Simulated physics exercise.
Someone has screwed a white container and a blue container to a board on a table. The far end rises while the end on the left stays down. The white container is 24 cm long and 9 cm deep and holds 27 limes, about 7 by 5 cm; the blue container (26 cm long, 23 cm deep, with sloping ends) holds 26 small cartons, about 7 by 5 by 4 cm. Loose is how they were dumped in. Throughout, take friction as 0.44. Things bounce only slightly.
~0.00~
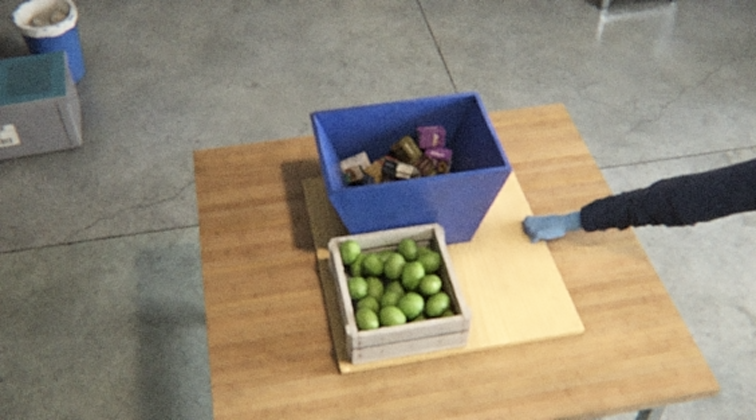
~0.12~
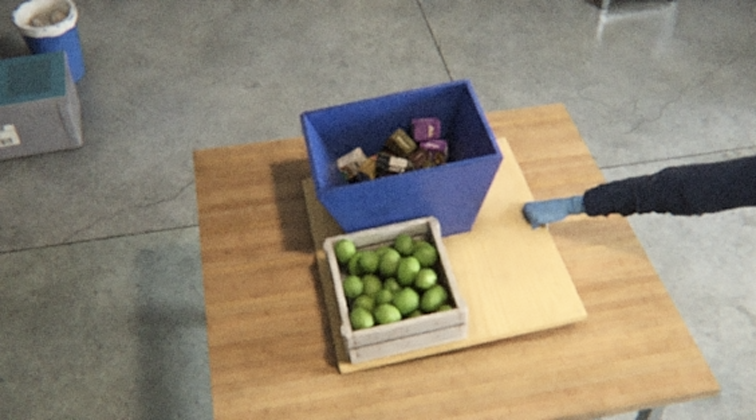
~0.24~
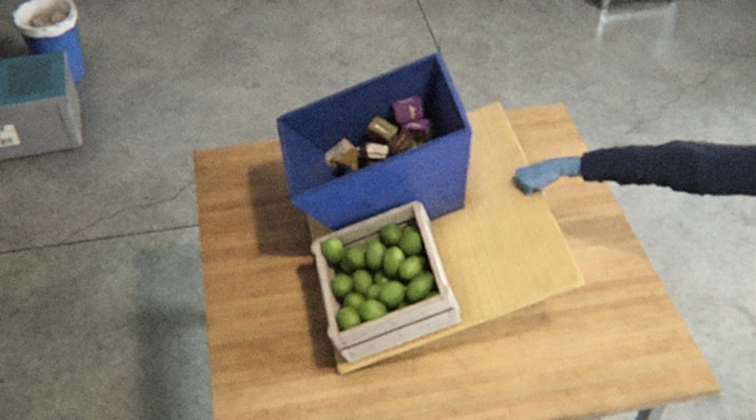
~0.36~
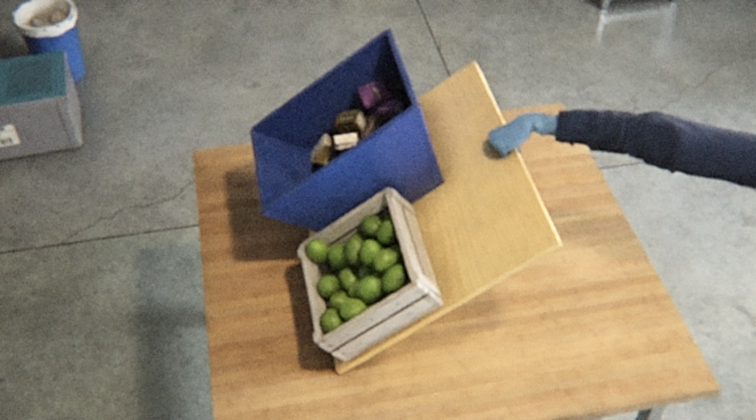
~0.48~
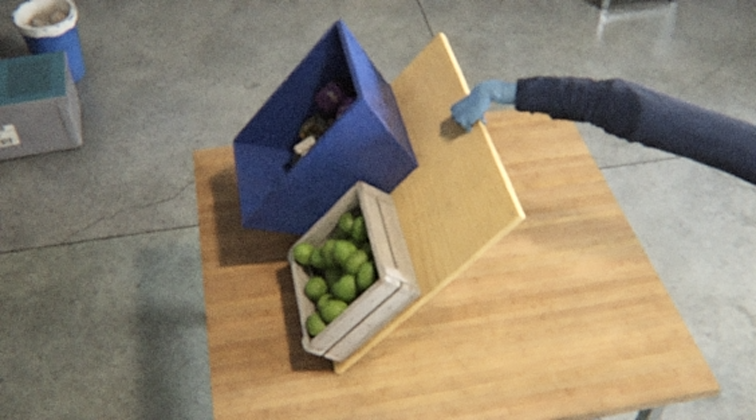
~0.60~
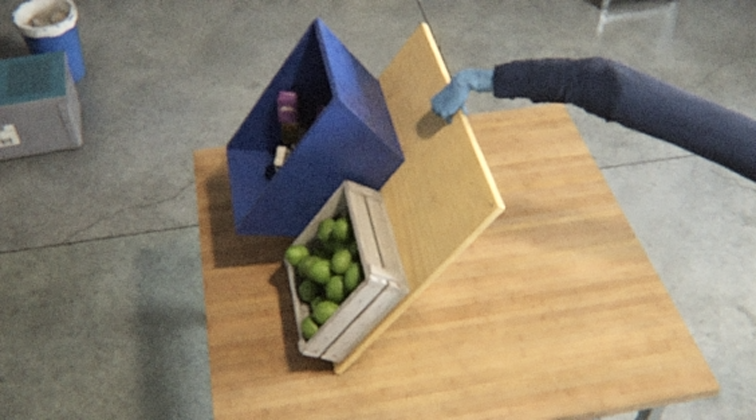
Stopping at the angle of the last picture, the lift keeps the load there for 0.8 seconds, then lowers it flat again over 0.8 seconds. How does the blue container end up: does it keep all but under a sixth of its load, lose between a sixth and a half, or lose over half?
Kept: More than five sixths.
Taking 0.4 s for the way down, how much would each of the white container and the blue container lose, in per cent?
White container 10, blue container 0 per cent.
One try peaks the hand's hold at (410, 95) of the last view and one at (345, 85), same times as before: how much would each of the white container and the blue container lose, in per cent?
The white container would lose 20 per cent in the first try and 40 per cent in the second, the blue container 10 and then 50 per cent.
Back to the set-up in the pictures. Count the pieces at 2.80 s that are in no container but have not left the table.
Near 2, give or take.
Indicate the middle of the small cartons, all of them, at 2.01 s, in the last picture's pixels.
I'd put the middle close to (369, 180).
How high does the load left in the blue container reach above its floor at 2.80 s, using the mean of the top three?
17 cm or thereabouts.
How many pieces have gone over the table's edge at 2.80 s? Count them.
About 2.
After 0.95 s, tilt 55°; the white container is down by 2 of 27 and the blue container has all 26.
After 1.39 s, tilt 55°; the white container is down by 4 of 27 and the blue container has all 26.
After 2.01 s, tilt 8°; the white container is down by 4 of 27 and the blue container has all 26.
When it is over (at 2.80 s), the white container is down by 4 of 27 and the blue container has all 26. Asked share, 0 of 26, 0 per cent.
